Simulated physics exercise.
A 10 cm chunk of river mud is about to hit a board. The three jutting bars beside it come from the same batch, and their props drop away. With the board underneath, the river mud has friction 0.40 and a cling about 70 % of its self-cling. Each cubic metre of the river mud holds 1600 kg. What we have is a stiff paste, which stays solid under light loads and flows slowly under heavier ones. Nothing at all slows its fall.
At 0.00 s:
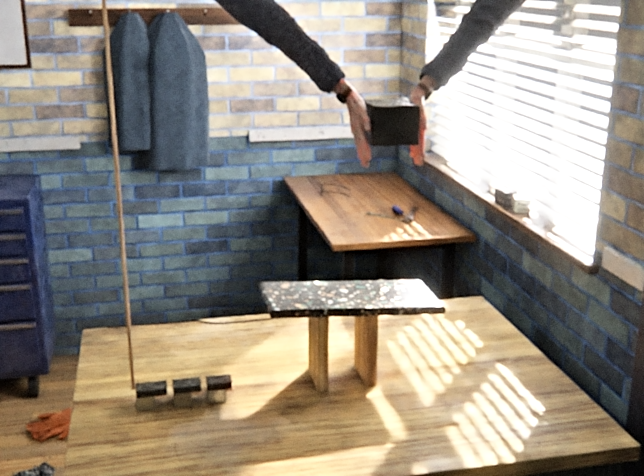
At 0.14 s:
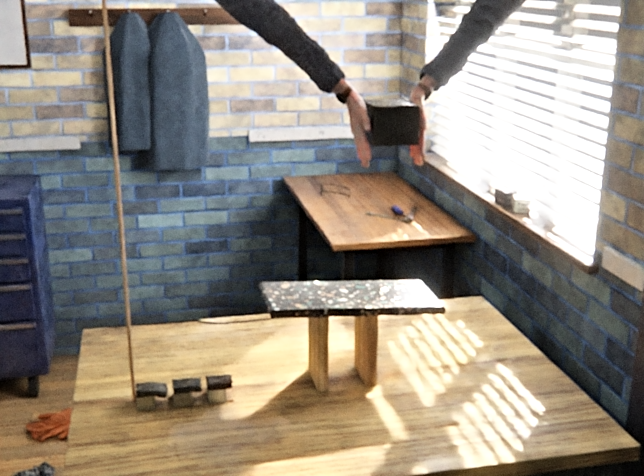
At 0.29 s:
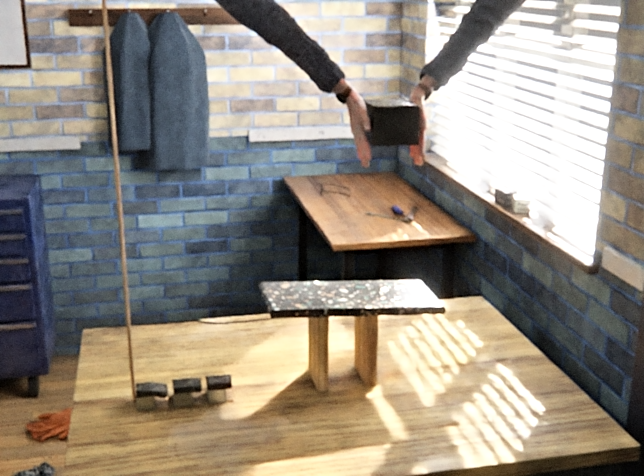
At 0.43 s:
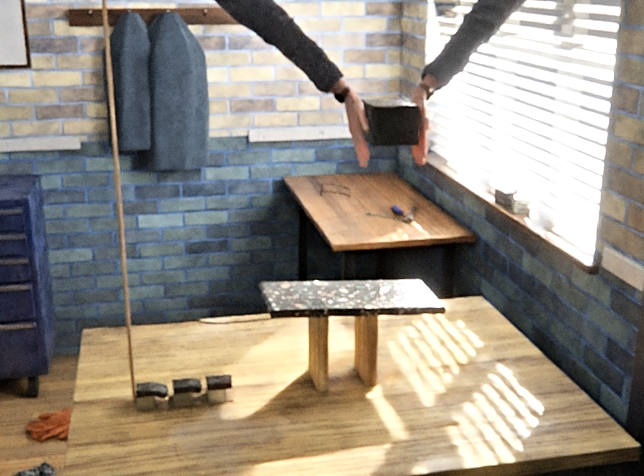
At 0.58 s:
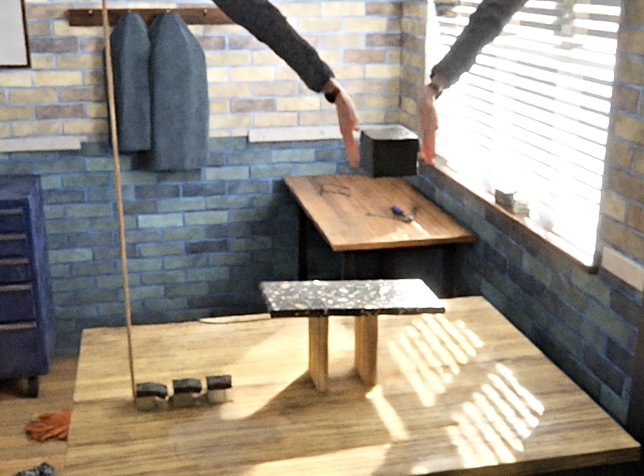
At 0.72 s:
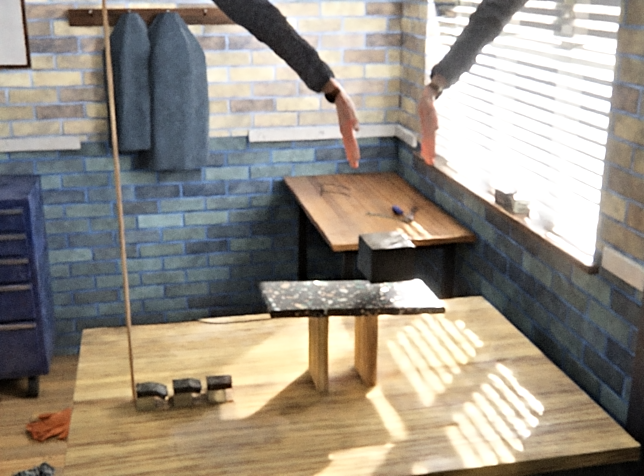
Two hands releasing a dark block above a speckled board on wooden supports, the block dropping close to the board's surface.
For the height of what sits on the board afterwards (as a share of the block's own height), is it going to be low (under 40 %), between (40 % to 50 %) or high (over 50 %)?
It is going to be between.
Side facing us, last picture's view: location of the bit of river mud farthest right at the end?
(456, 305), give or take.
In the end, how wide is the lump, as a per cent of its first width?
Around 280 % of the starting width.
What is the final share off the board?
Close to 0 in a hundred finishes off the board.
After 0.84 s, it stands 44 % of its first height and none has gone off the board.
After 0.97 s, it stands 44 % of its first height and none has gone off the board.
After 1.10 s, it stands 44 % of its first height and none has gone off the board.
After 1.24 s, it stands 44 % of its first height and none has gone off the board.
After 1.34 s, it stands 44 % of its first height and none has gone off the board.
